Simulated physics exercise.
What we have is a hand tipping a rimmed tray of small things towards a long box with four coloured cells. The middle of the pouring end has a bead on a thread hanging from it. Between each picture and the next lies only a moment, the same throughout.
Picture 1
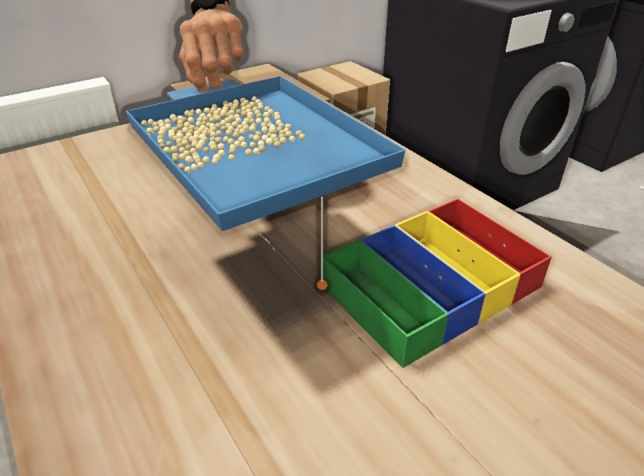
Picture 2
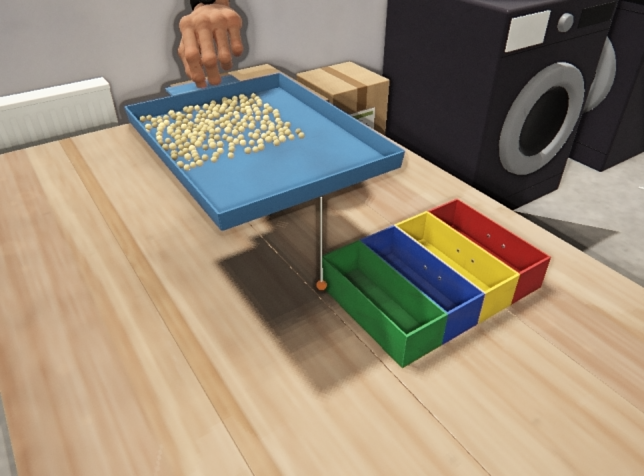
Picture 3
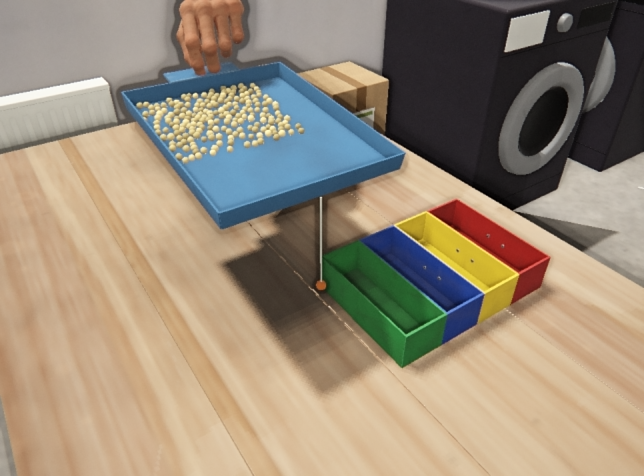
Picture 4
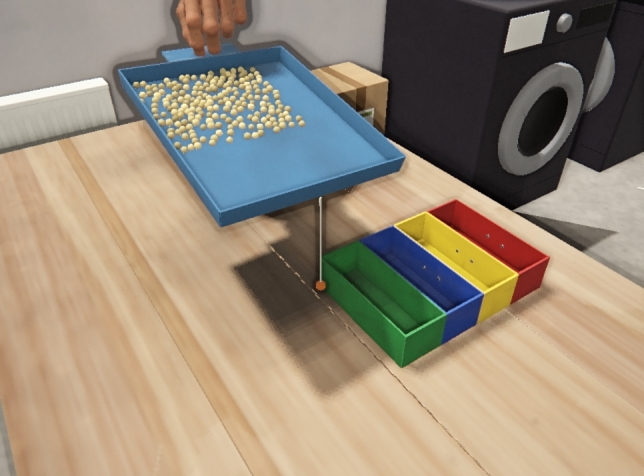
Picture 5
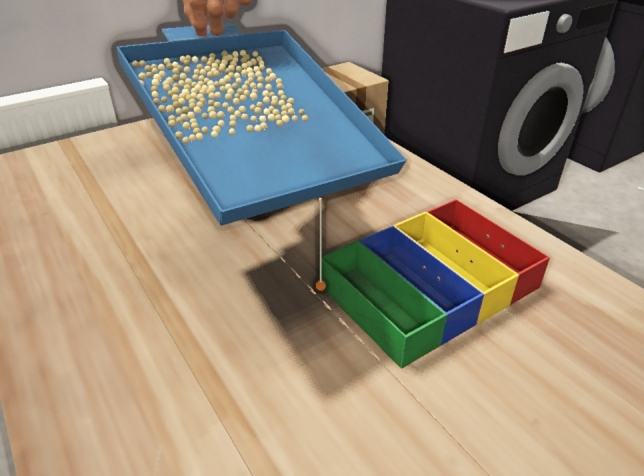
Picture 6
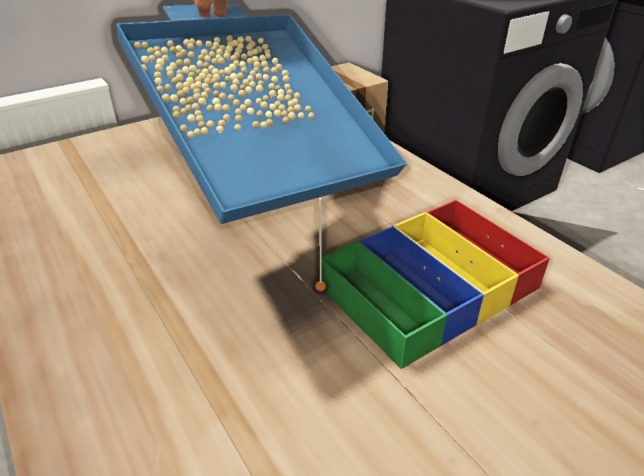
On a wooden table, a hand lifting the far end of a blue tray, pale beans starting to shift above four coloured compartments.
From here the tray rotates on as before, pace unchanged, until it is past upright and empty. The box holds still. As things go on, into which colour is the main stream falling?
The main stream falls into the green cell.
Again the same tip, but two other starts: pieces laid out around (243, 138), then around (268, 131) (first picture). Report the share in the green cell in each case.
About 40 % and 50 %.
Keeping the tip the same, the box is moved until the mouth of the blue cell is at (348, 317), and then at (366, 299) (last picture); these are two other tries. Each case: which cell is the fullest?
The yellow cell first, that yellow cell second.
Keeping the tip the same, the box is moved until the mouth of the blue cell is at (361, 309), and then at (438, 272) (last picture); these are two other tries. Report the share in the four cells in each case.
First 90 %, then 70 %.
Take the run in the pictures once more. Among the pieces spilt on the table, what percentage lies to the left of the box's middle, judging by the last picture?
Close to 80 %.
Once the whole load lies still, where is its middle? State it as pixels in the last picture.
The centre settles at about (405, 326).
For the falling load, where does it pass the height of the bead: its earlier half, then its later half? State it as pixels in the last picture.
Around (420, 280), followed by around (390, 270).
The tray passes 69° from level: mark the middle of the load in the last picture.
Roughly (371, 189).
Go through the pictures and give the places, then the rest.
The first frame shows corners of the pouring end (220, 212) and (403, 149), level; middle of the load (224, 129), soya beans; bead on its thread (322, 285); green cell (425, 337); blue cell (464, 316); yellow cell (499, 296); red cell (532, 277).
The second frame shows corners of the pouring end (220, 212) and (402, 150), level; middle of the load (223, 126).
The third frame shows corners of the pouring end (220, 211) and (403, 152), tipped barely, lowest at the right corner; middle of the load (222, 116).
The fourth frame shows corners of the pouring end (221, 210) and (403, 156), tipped a little, lowest at the right corner; middle of the load (221, 103).
The fifth frame shows corners of the pouring end (223, 209) and (404, 159), tipped clearly, lowest at the right corner; middle of the load (223, 89).
The sixth frame shows corners of the pouring end (225, 209) and (405, 162), tipped clearly, lowest at the right corner; middle of the load (228, 79), almost all on the move; green cell (424, 339); blue cell (462, 317); yellow cell (497, 297); red cell (530, 278).
Just after the last frame, tray tipped steeply; roughly two thirds on the tray; just a few in the green cell; just a few in the blue cell; roughly a third falling or outside the box.
A moment on, tray tipped past a quarter turn; roughly a third on the tray; roughly a quarter in the green cell; roughly a quarter in the blue cell; just a few in the yellow cell; roughly a quarter falling or outside the box.
Further on, tray tipped past a quarter turn; roughly half in the green cell; roughly a quarter in the blue cell; just a few in the yellow cell; roughly a quarter falling or outside the box.
When it is over, tray tipped past a quarter turn; roughly half in the green cell; roughly a quarter in the blue cell; just a few in the yellow cell; not one in the red cell; roughly a quarter outside the box.
